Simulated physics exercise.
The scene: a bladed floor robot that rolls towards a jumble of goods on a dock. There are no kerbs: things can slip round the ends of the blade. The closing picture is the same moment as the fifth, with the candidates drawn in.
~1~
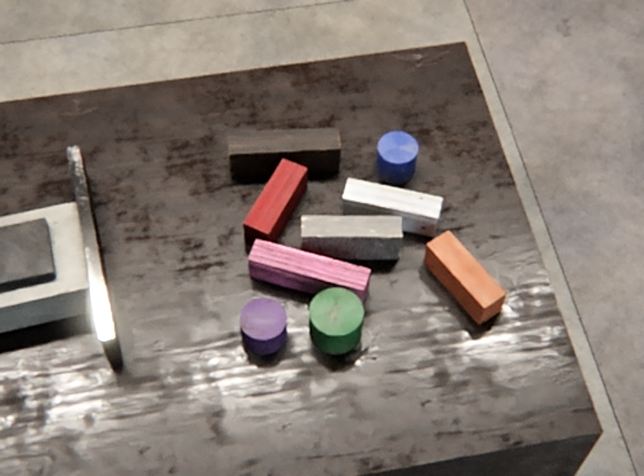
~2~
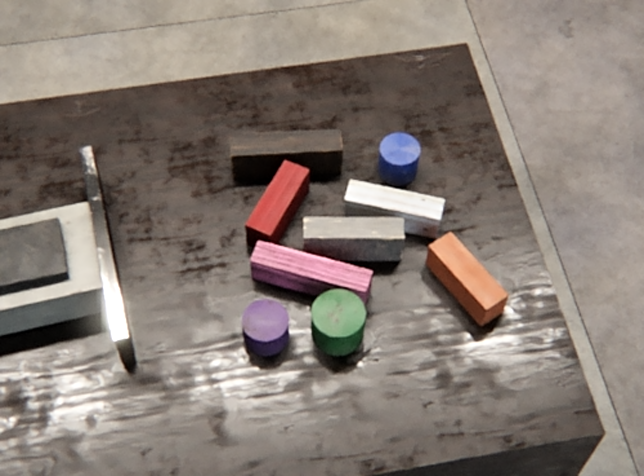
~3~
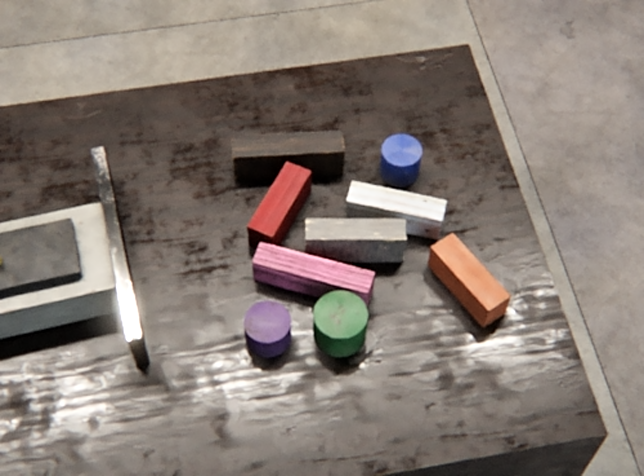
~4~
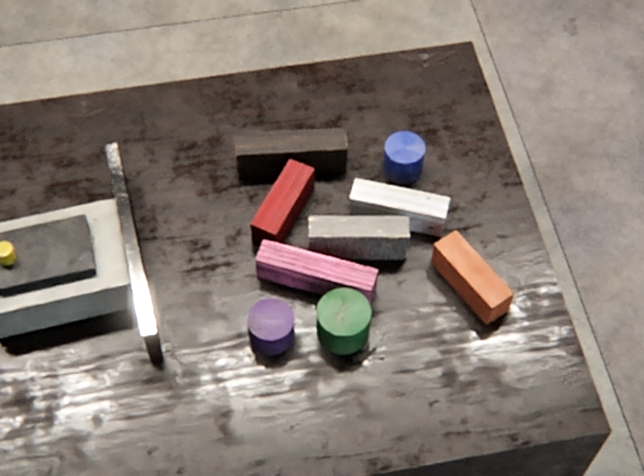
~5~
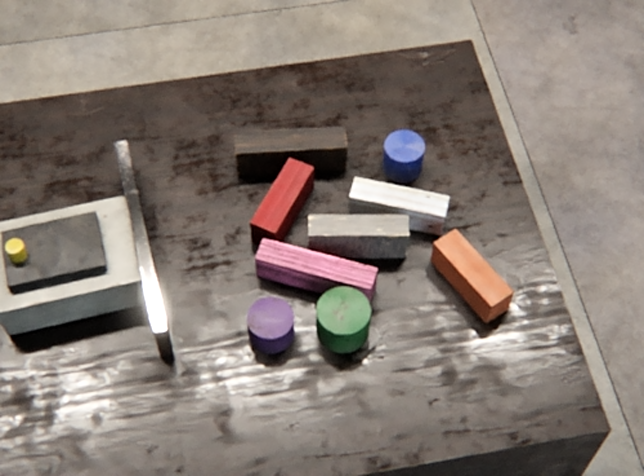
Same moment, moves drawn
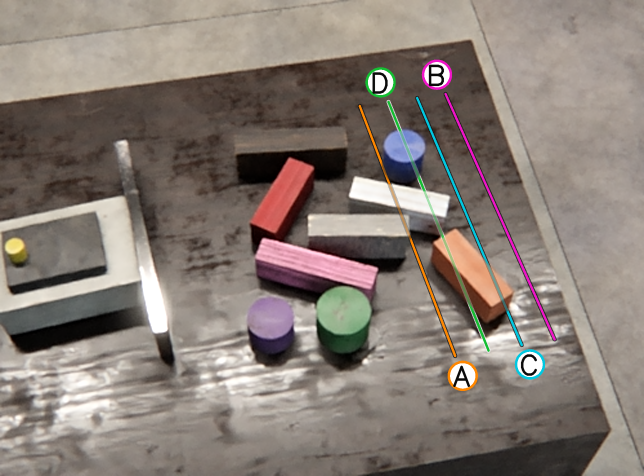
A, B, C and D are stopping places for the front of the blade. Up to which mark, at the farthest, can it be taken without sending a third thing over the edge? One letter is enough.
Line C.
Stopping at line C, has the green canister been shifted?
Yes.
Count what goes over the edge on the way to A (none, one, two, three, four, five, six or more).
In all, none.
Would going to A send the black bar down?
No.
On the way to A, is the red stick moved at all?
Yes.
On the copy, A at (404, 221); B at (496, 207); C at (465, 212); D at (435, 216).
On C. First, robot (184, 229); black bar (302, 149); green canister (366, 319).
Then, robot (303, 212); orange bar (520, 290); white stick (451, 206).
Finally, robot (394, 198); white stick over the edge; grey bar (537, 218); one fallen.
By contrast, A is within the limit but short; B drops five; D is within the limit but short.
